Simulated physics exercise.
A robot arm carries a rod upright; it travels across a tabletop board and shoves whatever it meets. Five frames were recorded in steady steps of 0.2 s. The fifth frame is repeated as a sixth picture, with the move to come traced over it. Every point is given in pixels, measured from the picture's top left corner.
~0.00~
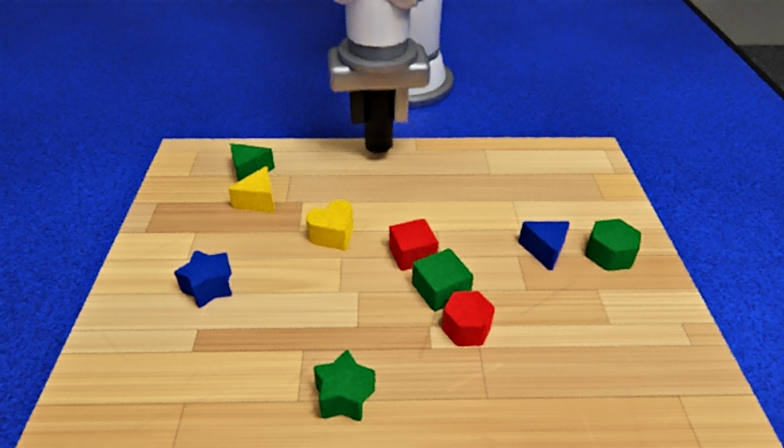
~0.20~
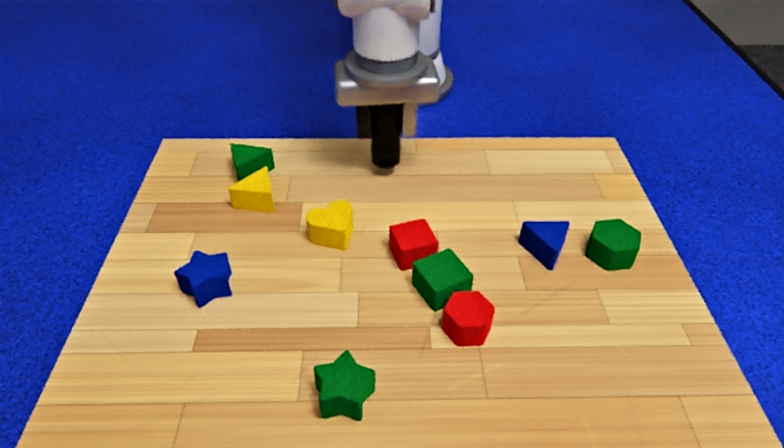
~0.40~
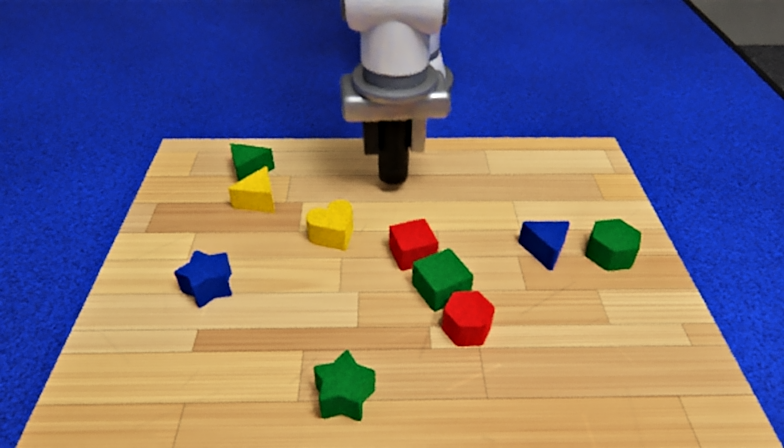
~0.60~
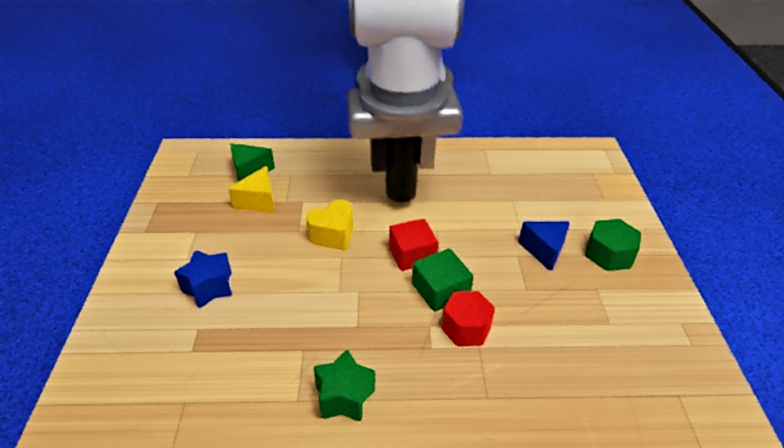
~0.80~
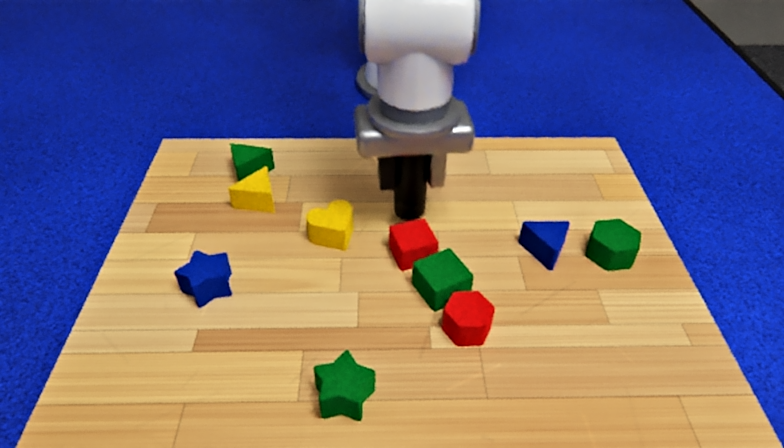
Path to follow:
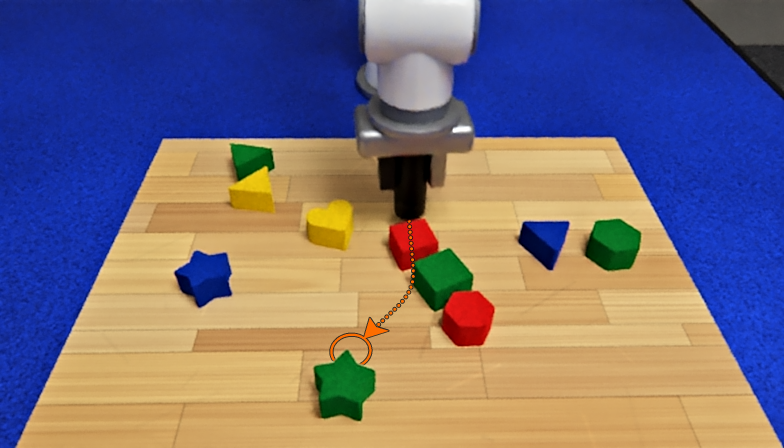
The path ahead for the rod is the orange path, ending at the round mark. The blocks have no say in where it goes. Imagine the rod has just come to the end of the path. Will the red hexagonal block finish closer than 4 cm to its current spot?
No - that is not the case.
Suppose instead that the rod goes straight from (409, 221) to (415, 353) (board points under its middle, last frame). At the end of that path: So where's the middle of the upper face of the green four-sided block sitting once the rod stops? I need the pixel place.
The middle of the upper face of the green four-sided block will lie at about (503, 373) in the picture.
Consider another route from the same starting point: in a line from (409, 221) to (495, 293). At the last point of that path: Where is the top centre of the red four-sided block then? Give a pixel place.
I think it will end close to (419, 248).
Path on the board, from (409, 221) through (413, 263) and (396, 308) to (351, 351).
What follows on the original path. One third of the way, rod at (413, 253); red four-sided block at (421, 271); green four-sided block at (454, 298); red hexagonal block at (488, 330), turned 20° anticlockwise.
Two thirds of the way, rod at (396, 298); red four-sided block at (418, 321), turned 35° anticlockwise; green four-sided block at (467, 335), turned 25° anticlockwise; red hexagonal block at (517, 356), turned 40° anticlockwise.
At the end, rod at (350, 341); yellow heart in place; green star in place; red four-sided block at (418, 322), turned 40° anticlockwise; green four-sided block at (467, 335), turned 30° anticlockwise; red hexagonal block at (517, 356), turned 40° anticlockwise.
